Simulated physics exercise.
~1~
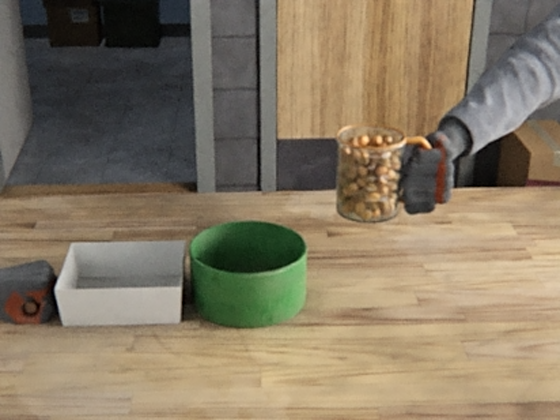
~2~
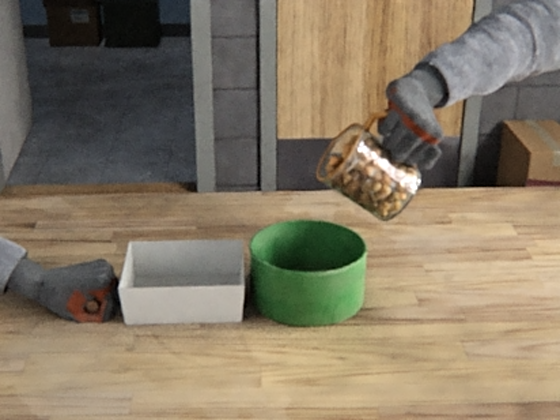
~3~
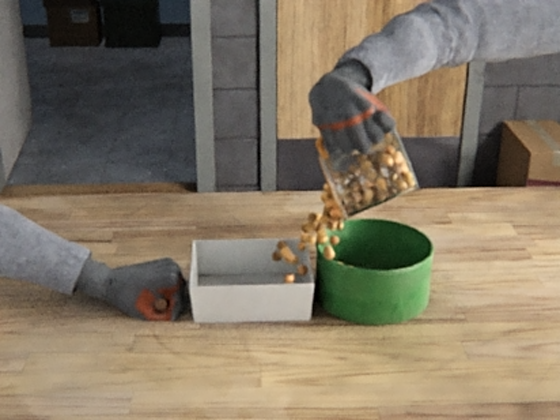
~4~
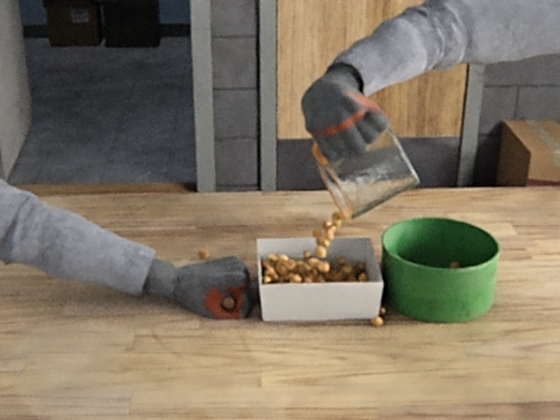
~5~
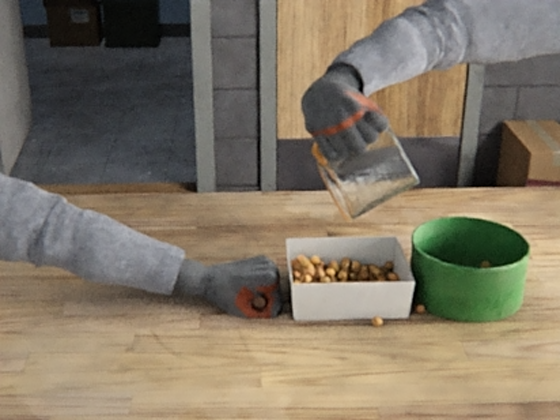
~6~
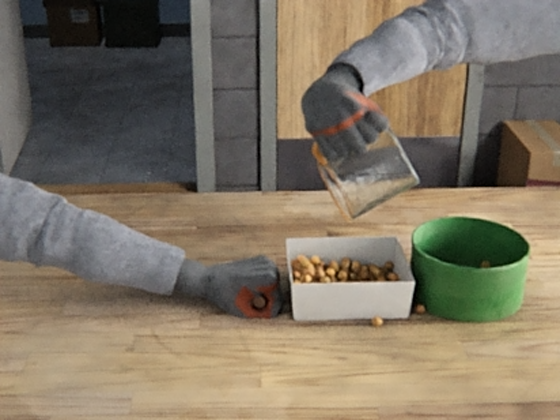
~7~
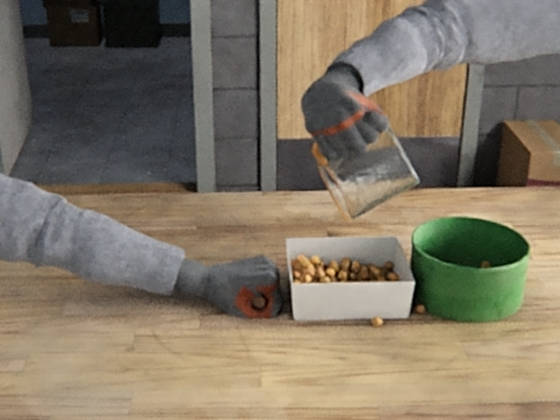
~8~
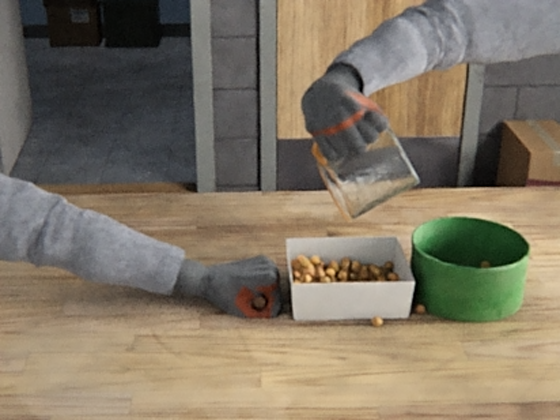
A gloved hand pushed a white tin and a green pot rightward along a wooden table while another tipped a clear jug of wooden beads over them, and most landed in the tin, with a couple left on the table beside it.
